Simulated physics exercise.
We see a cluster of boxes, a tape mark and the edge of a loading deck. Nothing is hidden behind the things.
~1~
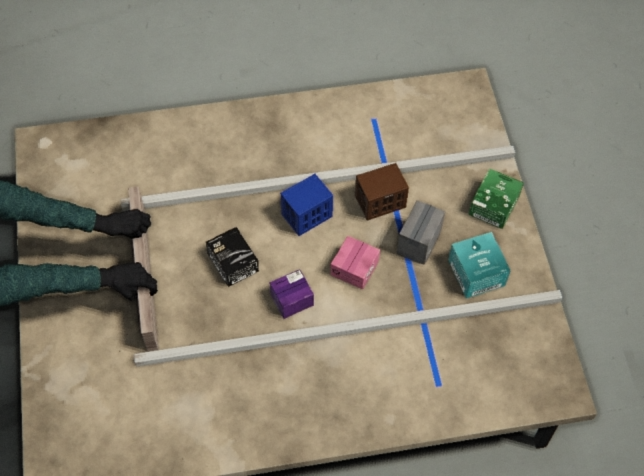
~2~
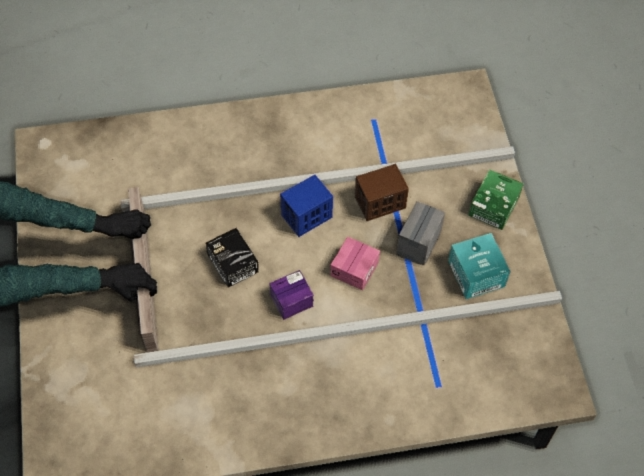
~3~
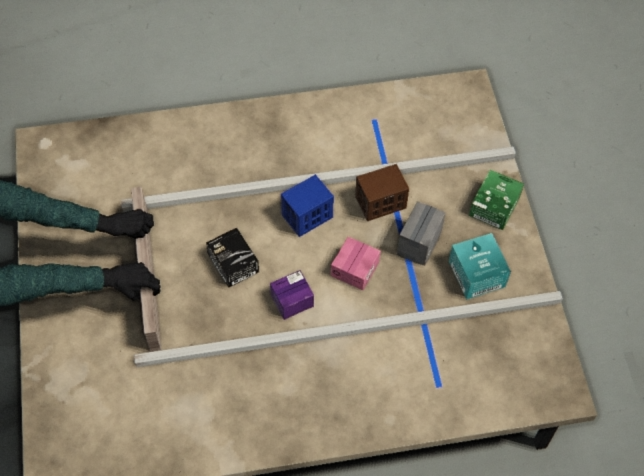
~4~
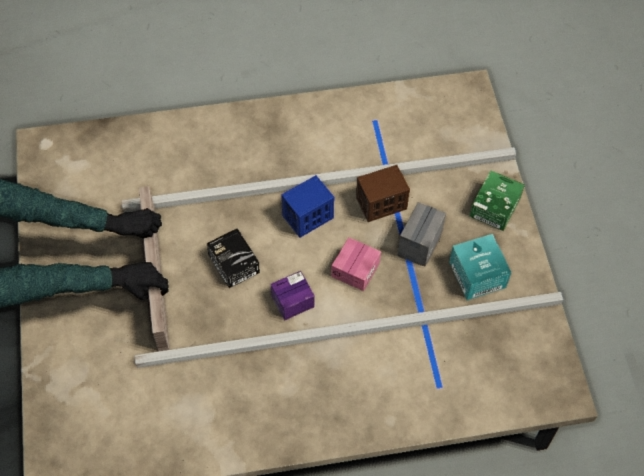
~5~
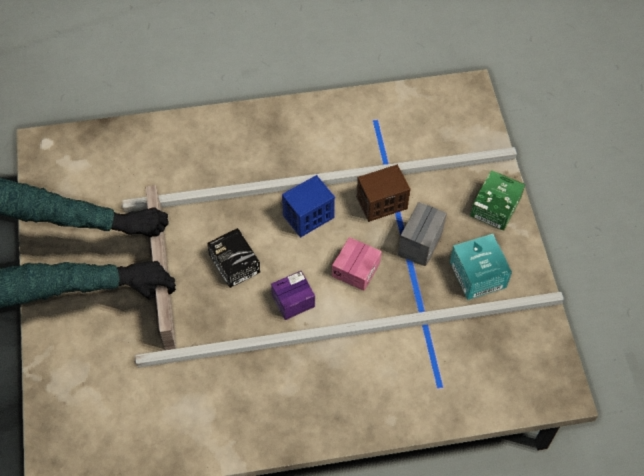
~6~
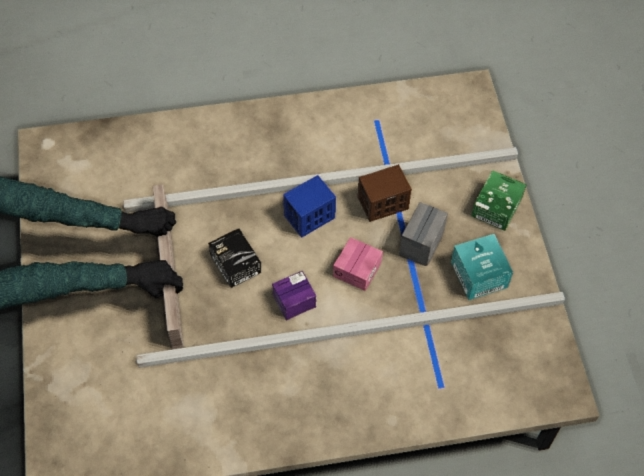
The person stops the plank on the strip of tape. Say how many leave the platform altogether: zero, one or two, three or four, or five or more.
The number that fall off is zero.
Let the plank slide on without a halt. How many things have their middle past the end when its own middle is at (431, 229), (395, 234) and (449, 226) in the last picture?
It would be 0, 0 and 1.
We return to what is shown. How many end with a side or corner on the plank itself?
In contact: 3.
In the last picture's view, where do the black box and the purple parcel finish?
About (424, 235), and the other about (438, 294).
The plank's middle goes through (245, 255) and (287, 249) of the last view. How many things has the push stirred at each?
1 and 2.
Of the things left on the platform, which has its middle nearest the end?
The green box ends nearest.
Soon after, none off yet; green box at rest near (499, 200); turquoise box at rest near (482, 267); grey box at rest near (423, 234).
In the end, the number that fall off is zero.
